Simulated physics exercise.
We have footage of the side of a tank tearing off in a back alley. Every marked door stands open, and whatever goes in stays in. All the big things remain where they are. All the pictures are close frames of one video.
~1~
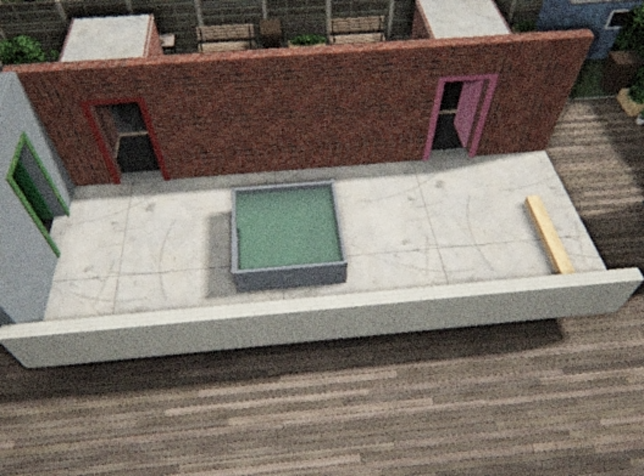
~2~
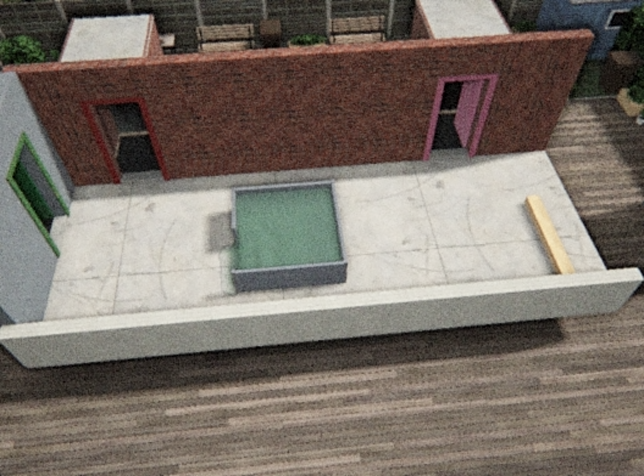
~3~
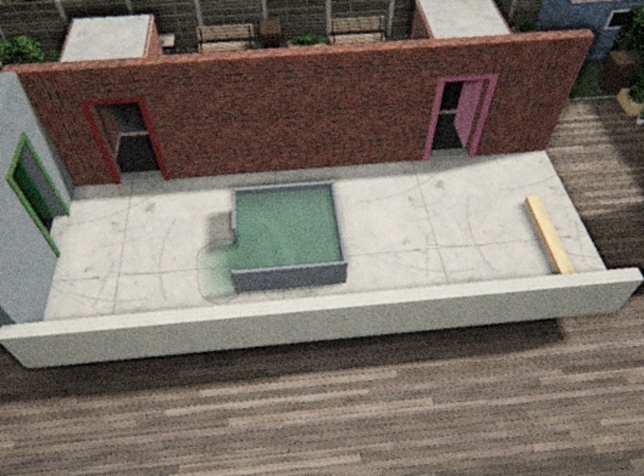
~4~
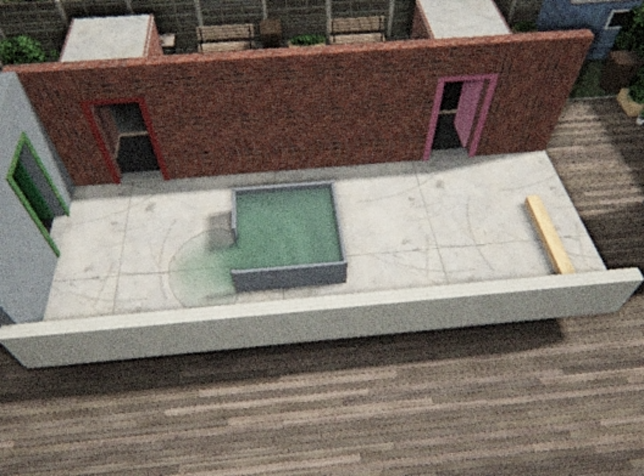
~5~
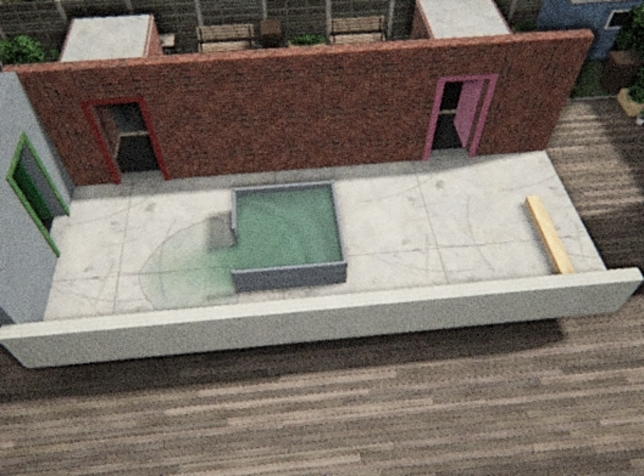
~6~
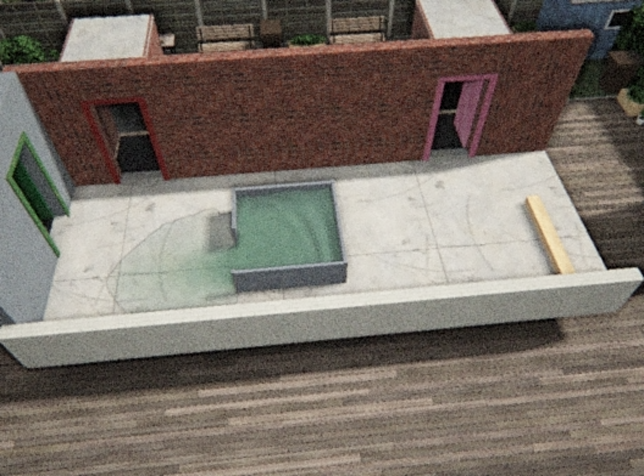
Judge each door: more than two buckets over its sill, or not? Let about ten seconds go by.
At the end, the green door exceeds two buckets. The pink door never exceeds two buckets. The red door exceeds two buckets.
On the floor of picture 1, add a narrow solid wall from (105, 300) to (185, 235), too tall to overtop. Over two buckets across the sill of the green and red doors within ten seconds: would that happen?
I'd say the green door keeps inside the limit, and the red door breaks the limit.
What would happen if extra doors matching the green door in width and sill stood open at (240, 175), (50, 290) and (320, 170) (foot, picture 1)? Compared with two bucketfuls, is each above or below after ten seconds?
Well, the first one doesn't reach it, the next overshoots, and the last doesn't reach it.
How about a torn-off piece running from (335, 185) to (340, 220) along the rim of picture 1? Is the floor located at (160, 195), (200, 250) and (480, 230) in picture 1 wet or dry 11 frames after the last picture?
Going through them, the first would be still bare, the next still bare and the last submerged.
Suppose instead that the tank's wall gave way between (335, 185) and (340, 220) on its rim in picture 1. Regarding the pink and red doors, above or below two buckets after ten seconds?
In short: The pink one ends up above, the red one ends up below.
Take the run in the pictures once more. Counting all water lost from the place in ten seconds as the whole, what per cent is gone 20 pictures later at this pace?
Somewhere around 25 per cent, I'd say.
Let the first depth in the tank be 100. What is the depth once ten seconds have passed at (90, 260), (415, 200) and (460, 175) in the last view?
Readings in sequence: 16, 4, 6 percent.
A moment on, water covers 25 % of the floor; the green door not reached, the pink door not reached, the red door not reached.
Next, water covers 30 % of the floor; the green door under two buckets in, the pink door not reached, the red door wet at the sill, nothing in.
Then, water covers 30 % of the floor; the green door over two buckets in, the pink door not reached, the red door wet at the sill, nothing in.
Later, water covers 45 % of the floor; the green door far over two buckets in, the pink door not reached, the red door over two buckets in.
In the end, water covers 75 % of the floor; the green door far over two buckets in, the pink door wet at the sill, nothing in, the red door far over two buckets in.
